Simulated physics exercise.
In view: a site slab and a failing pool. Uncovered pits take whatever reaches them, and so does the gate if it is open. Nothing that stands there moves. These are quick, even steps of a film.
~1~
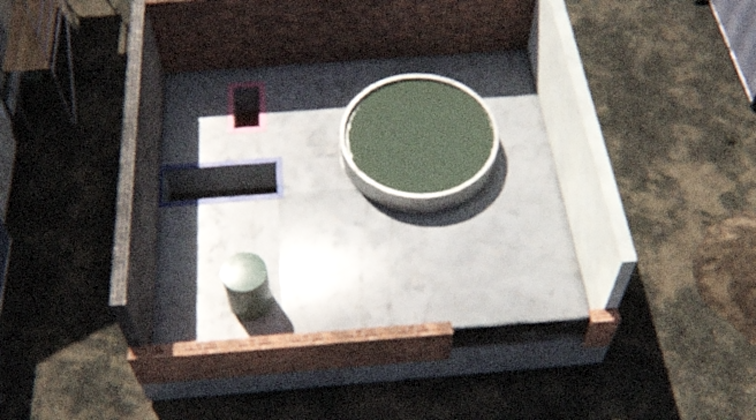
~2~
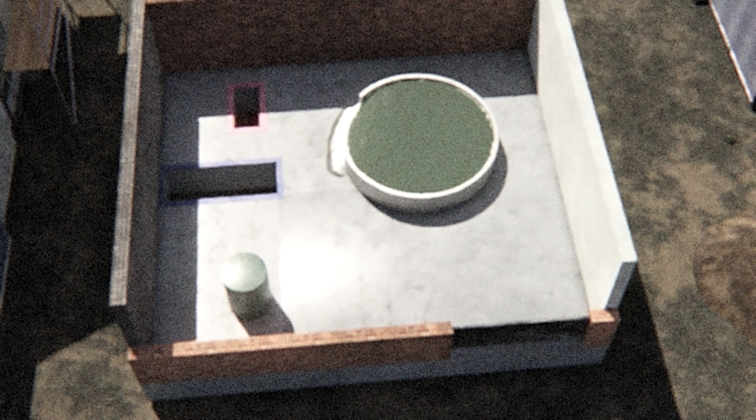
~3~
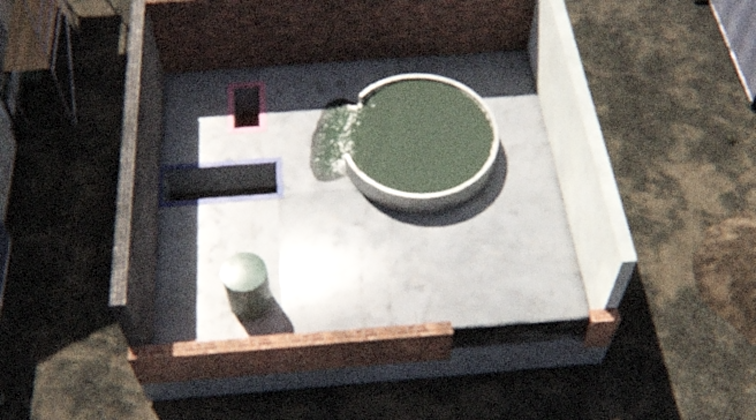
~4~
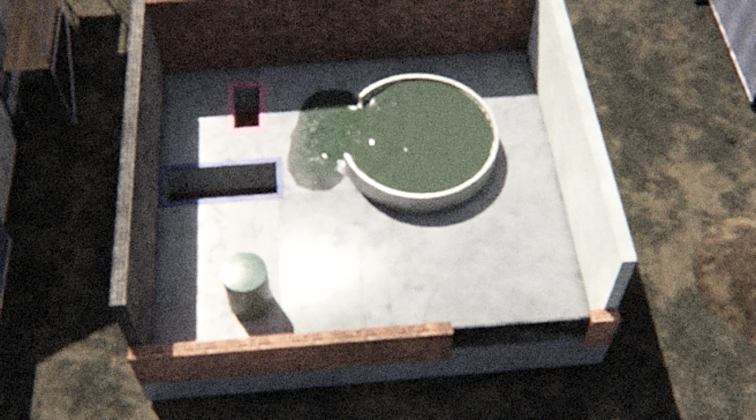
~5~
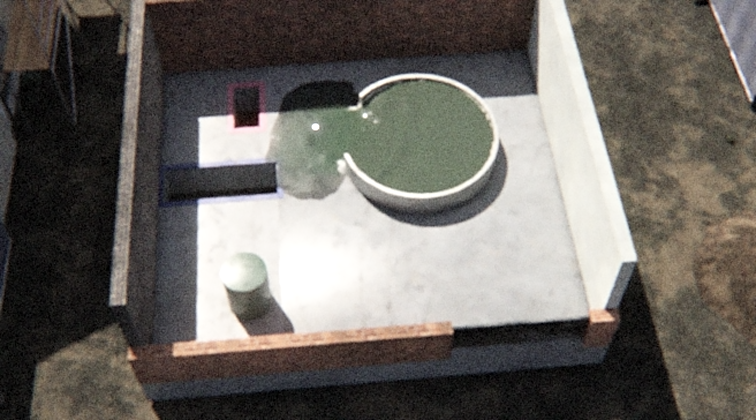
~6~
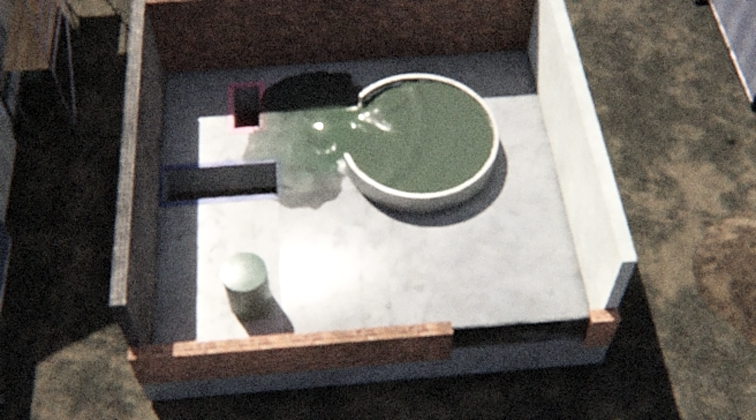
A large round pool with a white rim and murky green water sits on a pale, walled slab, seen from high above by a still camera. To its left are a small red-outlined dark opening and a longer blue-outlined one, with a pale green cylinder below. The rim's left side breaks outward, and water pours through the gap, spreading leftward across the slab.
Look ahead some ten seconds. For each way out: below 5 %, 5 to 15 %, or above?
The gate takes less than 5 %; the pink pit takes more than 15 %; the blue pit takes more than 15 %.
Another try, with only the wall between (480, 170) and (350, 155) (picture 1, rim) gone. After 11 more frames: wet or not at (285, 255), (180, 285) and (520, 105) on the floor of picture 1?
One after the other: Flooded, under water, dry.
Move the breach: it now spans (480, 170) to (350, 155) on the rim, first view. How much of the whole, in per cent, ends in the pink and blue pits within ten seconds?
Per cent: Pink 0, blue 25.
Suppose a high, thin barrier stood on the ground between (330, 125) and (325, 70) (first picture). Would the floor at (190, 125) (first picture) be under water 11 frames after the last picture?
At that place: Under water.
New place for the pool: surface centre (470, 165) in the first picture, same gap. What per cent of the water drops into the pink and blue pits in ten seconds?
Parts in a hundred: Pink 20, blue 30.
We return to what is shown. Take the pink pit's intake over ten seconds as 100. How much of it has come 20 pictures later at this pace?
Some 40 per cent.
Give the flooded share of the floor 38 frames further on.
About 30 per cent.
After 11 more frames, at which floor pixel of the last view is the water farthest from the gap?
Close to (165, 75).
A moment on, water covers 20 % of the floor; the gate 0 %, the pink pit 2 %, the blue pit 2 %.
Next, water covers 20 % of the floor; the gate 0 %, the pink pit 6 %, the blue pit 5 %.
Then, water covers 25 % of the floor; the gate 0 %, the pink pit 13 %, the blue pit 11 %.
Later, water covers 30 % of the floor; the gate 0 %, the pink pit 22 %, the blue pit 21 %.
In the end, water covers 30 % of the floor; the gate 0 %, the pink pit 32 %, the blue pit 31 %.
